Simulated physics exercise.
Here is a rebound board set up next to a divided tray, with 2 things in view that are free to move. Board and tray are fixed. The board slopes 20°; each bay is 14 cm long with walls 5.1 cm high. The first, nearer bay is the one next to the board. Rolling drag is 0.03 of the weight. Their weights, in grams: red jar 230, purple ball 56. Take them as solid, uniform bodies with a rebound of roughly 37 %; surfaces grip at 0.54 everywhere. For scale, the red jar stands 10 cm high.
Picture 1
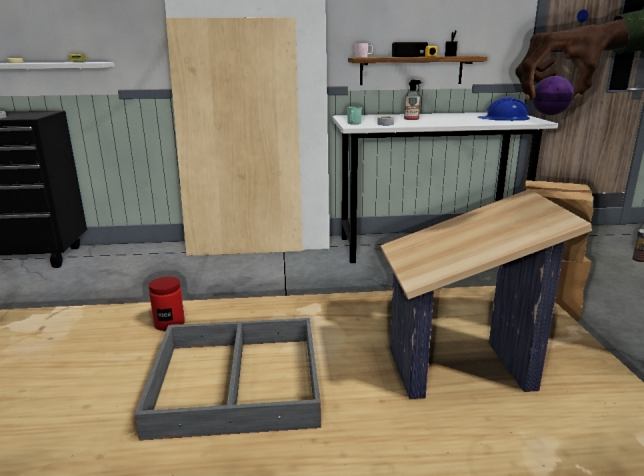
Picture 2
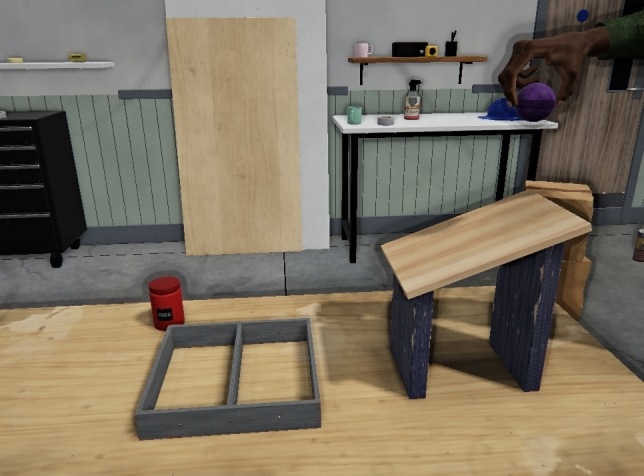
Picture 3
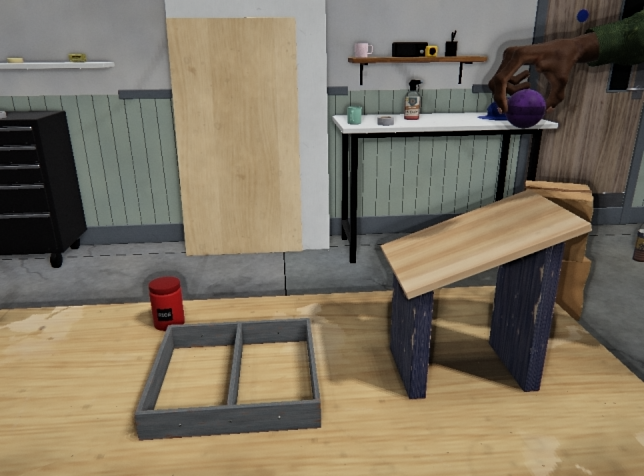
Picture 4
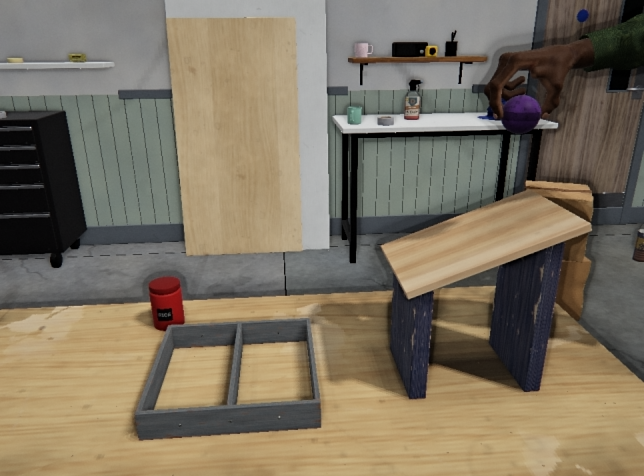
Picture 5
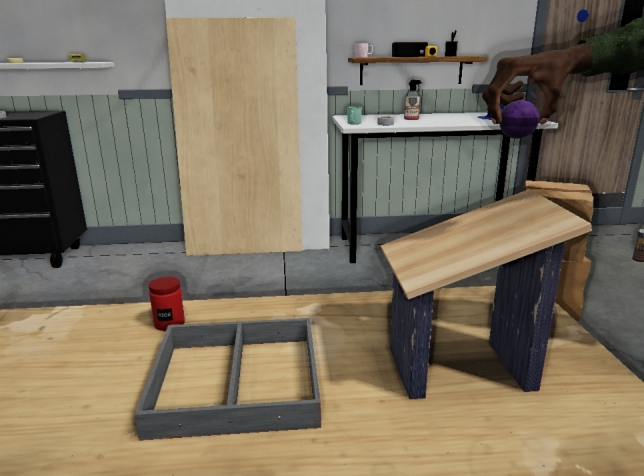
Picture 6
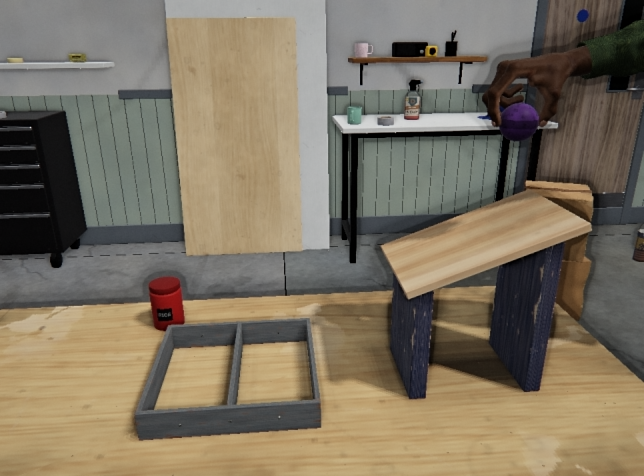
In a workshop with green panelled walls, a fixed camera looks slightly down across a pale wooden workbench. A red jar stands at the left behind a grey two-bay frame, while a sloping wooden board rests on dark blue supports at the right. A hand reaching in from the upper right carries a purple ball a short way left and down, slowing until it is nearly still above the board.
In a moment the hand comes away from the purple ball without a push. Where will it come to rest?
The answer: First bay.
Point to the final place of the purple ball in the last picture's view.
Around (289, 366).
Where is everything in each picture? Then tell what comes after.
In the first frame, 6 cm from its drop point; purple ball (552, 96); red jar (167, 303).
In the second frame, 4 cm from its drop point; purple ball (535, 102); red jar (167, 303).
In the third frame, 2 cm from its drop point; purple ball (525, 109); red jar (167, 303).
In the fourth frame, 1 cm from its drop point; purple ball (520, 115); red jar (167, 303).
Held still over the board; purple ball (519, 119); red jar (167, 303), in the fifth frame.
Held still over the board; purple ball (518, 123); red jar (167, 303), in the sixth frame.
Then, 0.30 s later than the last frame, purple ball near (499, 203).
Then, 0.60 s later than the last frame, purple ball near (367, 262).
Then, 0.80 s later than the last frame, it is in the nearer bay; purple ball near (257, 361).
When it is over, it is in the nearer bay; red jar within 4 cm of the start. End places, in pixels of the last picture, purple ball near (289, 366).
